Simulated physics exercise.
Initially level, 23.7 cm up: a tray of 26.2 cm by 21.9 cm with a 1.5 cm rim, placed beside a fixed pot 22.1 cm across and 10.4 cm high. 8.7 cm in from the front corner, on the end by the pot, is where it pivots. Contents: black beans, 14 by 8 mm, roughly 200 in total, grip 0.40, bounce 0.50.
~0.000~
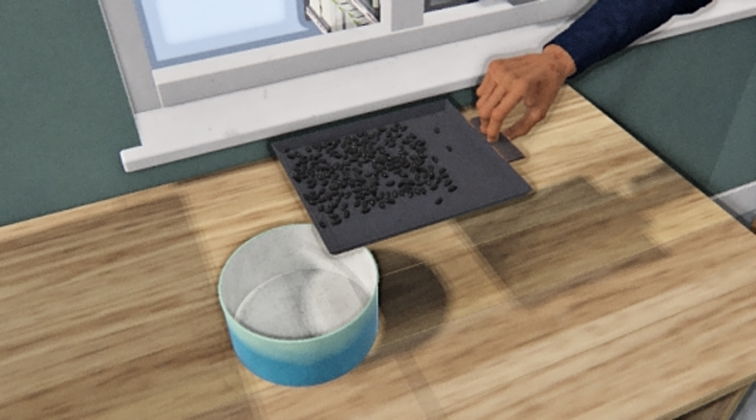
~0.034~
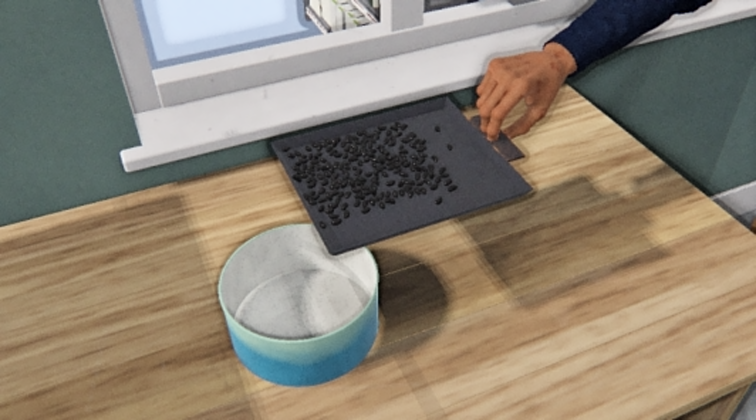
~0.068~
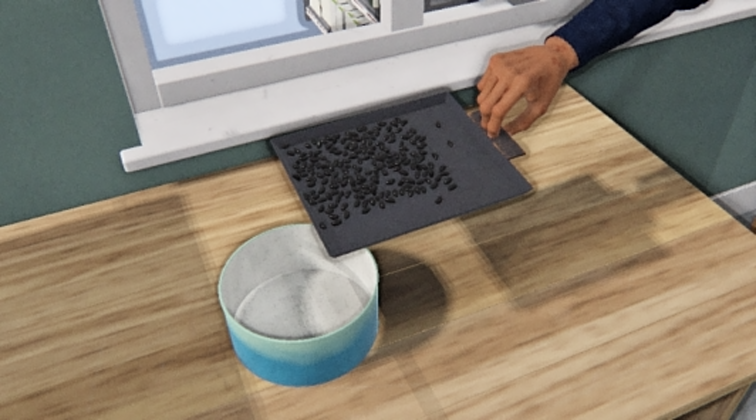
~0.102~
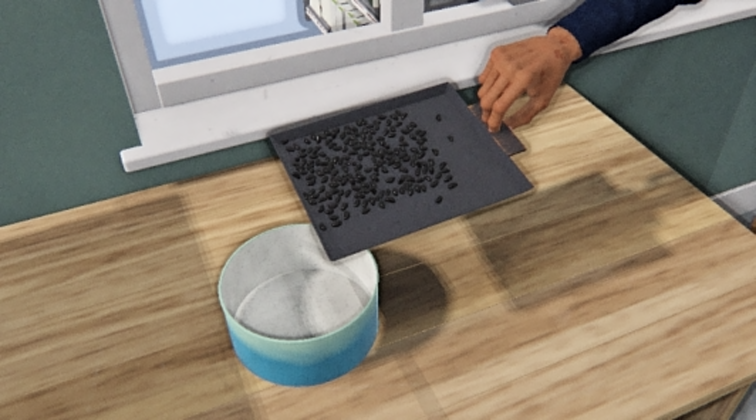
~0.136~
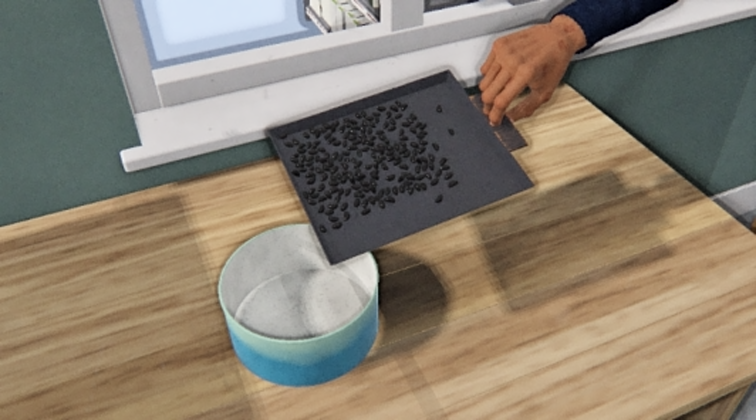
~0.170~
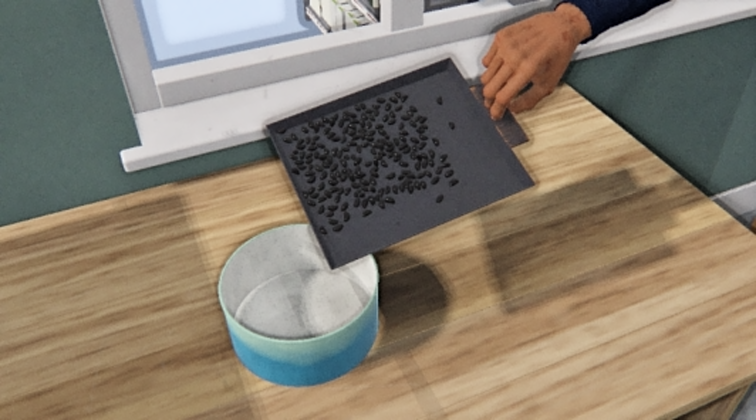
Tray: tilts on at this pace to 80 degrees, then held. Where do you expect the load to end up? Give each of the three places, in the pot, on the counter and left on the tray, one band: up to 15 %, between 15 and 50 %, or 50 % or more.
Pot: Between 15 and 50 %; counter: 50 % or more; tray: Up to 15 %.
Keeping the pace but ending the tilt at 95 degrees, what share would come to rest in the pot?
The pot would get around 40 per cent.
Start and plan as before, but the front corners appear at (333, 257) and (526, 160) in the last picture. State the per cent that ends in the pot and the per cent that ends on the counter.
Pot 45; counter 55.
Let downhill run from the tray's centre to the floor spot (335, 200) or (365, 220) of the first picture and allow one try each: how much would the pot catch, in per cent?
Around 70 % for the first direction, around 45 % for the second.
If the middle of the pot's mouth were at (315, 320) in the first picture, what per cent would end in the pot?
It would come to around 90 percent.
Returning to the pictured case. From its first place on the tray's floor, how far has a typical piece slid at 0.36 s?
About 3 cm.
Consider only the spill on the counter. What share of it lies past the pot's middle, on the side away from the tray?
Some 50 per cent.
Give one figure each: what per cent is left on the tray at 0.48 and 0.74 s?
80 then 0.
Then, at 0.36 s, tilt 52 degrees; the tray holds 100 %, the pot 0 %.
After 0.48 s, tilt 72 degrees; the tray holds 80 %, the pot 0 %.
Then, at 0.74 s, tilt 80 degrees; the tray holds 0 %, the pot 35 %.
In the end, at 2.1 s, pot 35 %, counter 65 %, tray 0 %.
